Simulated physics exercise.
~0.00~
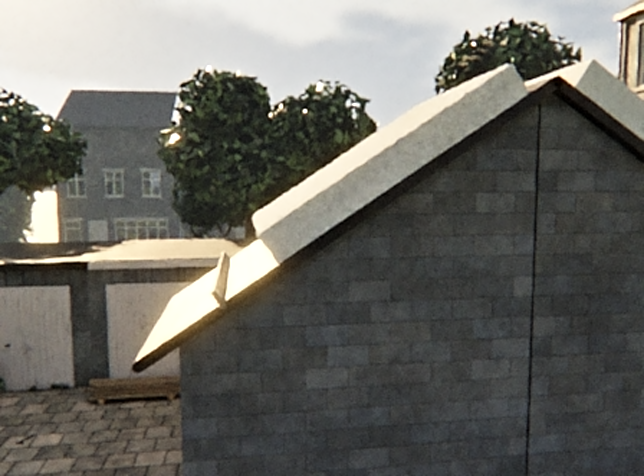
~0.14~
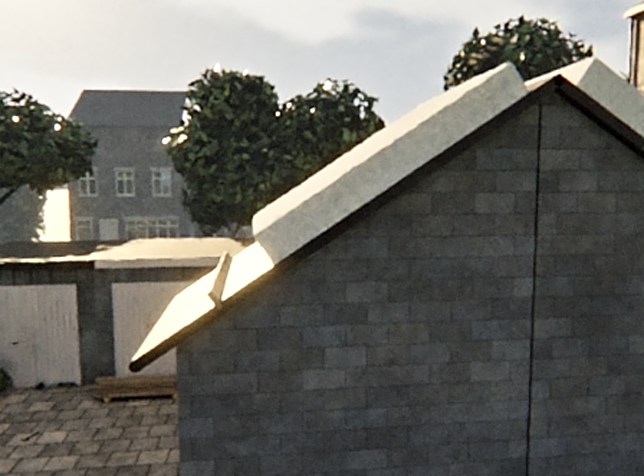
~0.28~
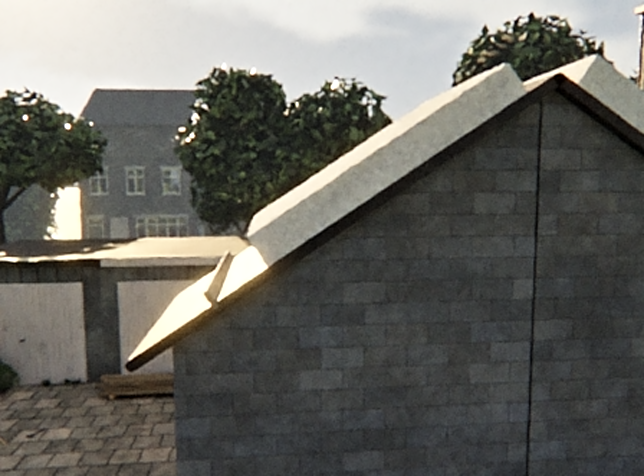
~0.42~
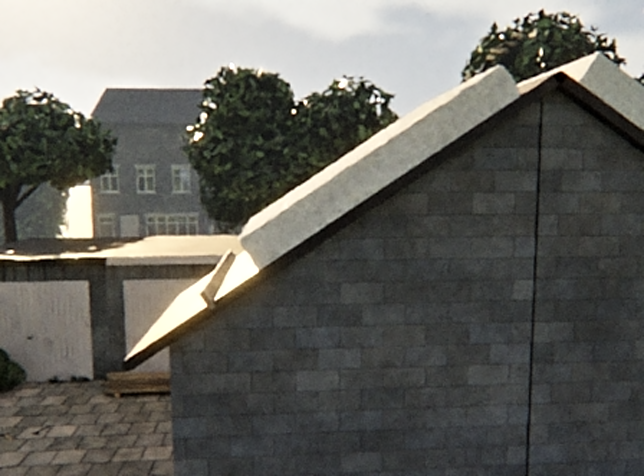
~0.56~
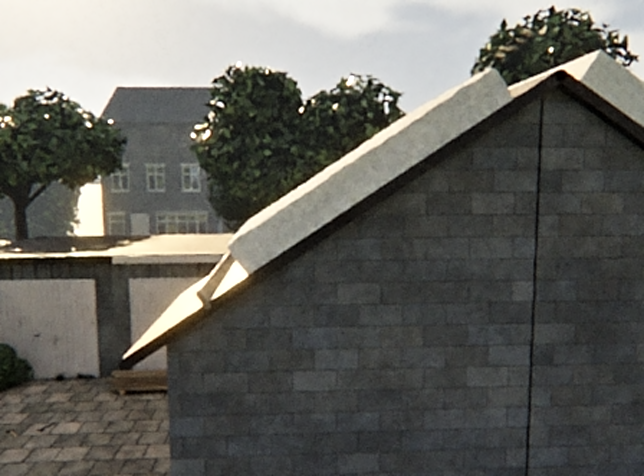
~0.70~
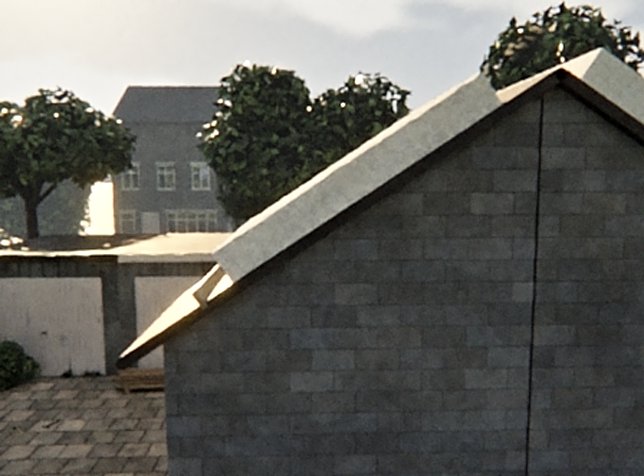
A thick slab of snow slides down the left slope of a grey block building's roof, reaching a small upright ledge.
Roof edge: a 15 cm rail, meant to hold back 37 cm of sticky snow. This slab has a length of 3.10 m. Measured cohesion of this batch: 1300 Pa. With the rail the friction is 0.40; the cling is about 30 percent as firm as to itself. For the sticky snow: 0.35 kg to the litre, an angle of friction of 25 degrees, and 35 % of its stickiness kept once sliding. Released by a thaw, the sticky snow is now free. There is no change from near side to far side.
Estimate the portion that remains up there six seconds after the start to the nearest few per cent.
About 81 %.
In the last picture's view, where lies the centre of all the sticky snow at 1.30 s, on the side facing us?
I'd place it around (297, 216).
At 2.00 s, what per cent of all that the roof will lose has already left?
Around 50 percent.
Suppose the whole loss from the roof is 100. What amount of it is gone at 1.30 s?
The figure is about 0 %.
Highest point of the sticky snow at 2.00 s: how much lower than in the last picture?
Measured change: Some 0.6 m.
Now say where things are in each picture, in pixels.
Leading edge of the sticky snow at (260, 237), in the first picture.
Leading edge of the sticky snow at (255, 239), its middle shifted 1.1 cm, in the second picture.
Leading edge of the sticky snow at (249, 241), its middle shifted 4.3 cm, in the third picture.
Leading edge of the sticky snow at (240, 244), its middle shifted 10 cm, in the fourth picture.
Leading edge of the sticky snow at (228, 249), its middle shifted 19 cm, in the fifth picture.
Leading edge of the sticky snow at (214, 257), its middle shifted 31 cm, in the sixth picture.
After 1.30 s, 100 % of the snow is on the roof.
After 2.00 s, 90 % of the snow is on the roof.
After 2.70 s, 81 % of the snow is on the roof.
After 3.40 s, 81 % of the snow is on the roof.
After 6.00 s, at the end, 81 % of the snow is on the roof.
